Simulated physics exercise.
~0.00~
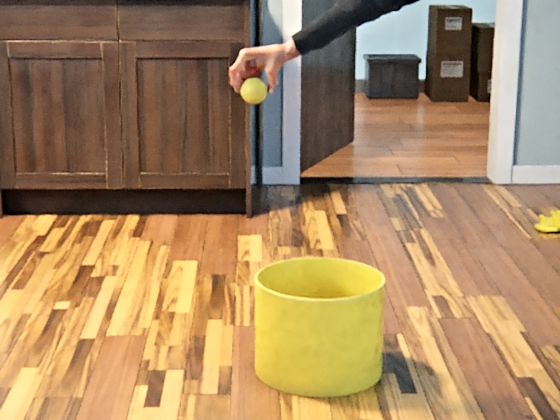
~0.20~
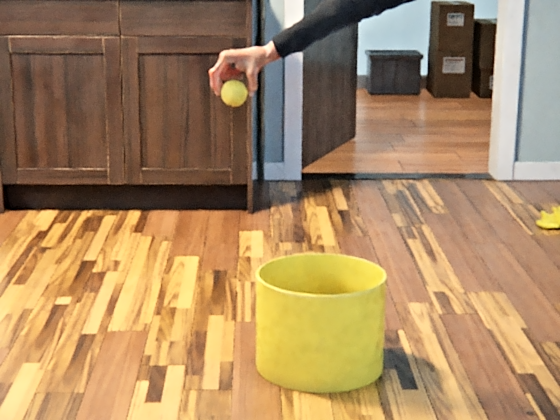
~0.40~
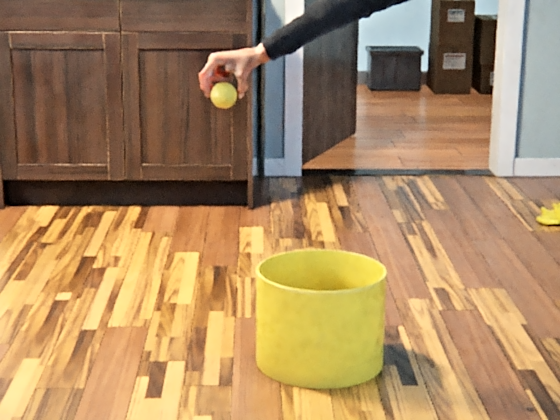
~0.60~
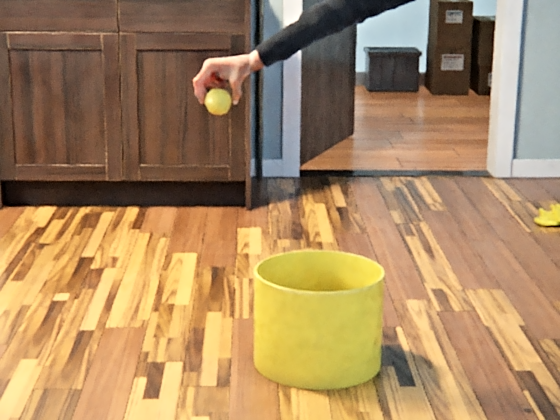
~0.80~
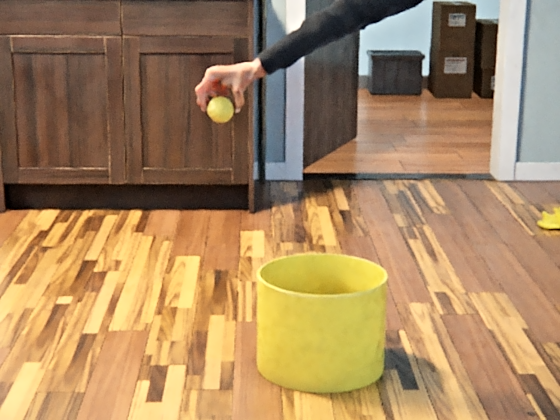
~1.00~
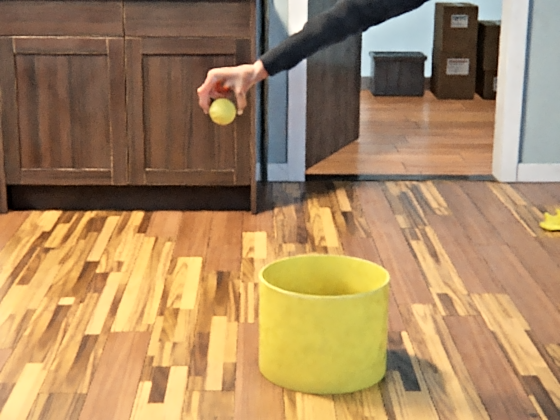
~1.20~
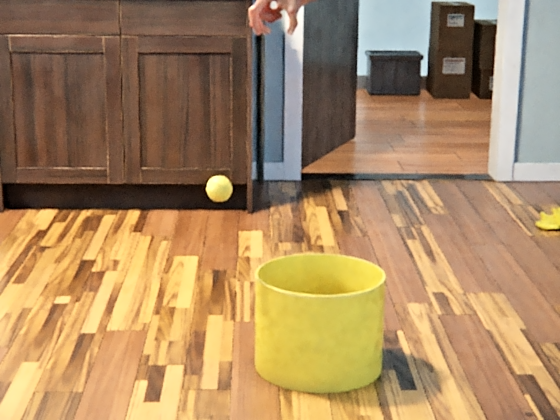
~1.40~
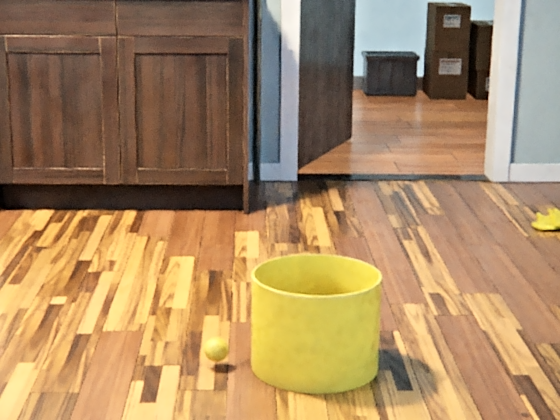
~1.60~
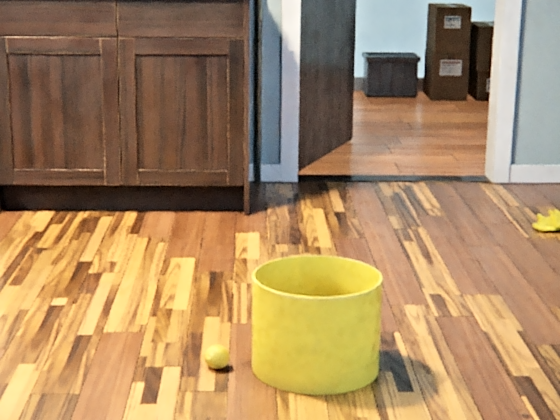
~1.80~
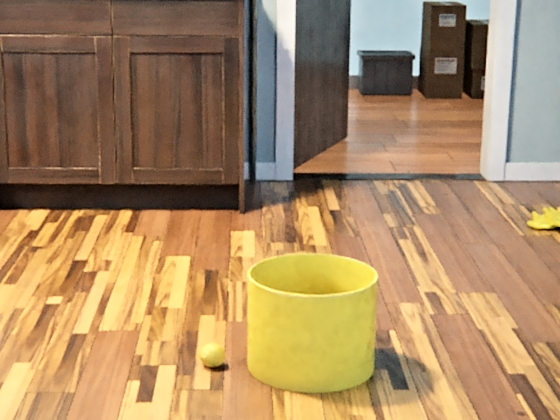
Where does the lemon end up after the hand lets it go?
It misses the bucket and ends up on the wooden floor just to the left of it.
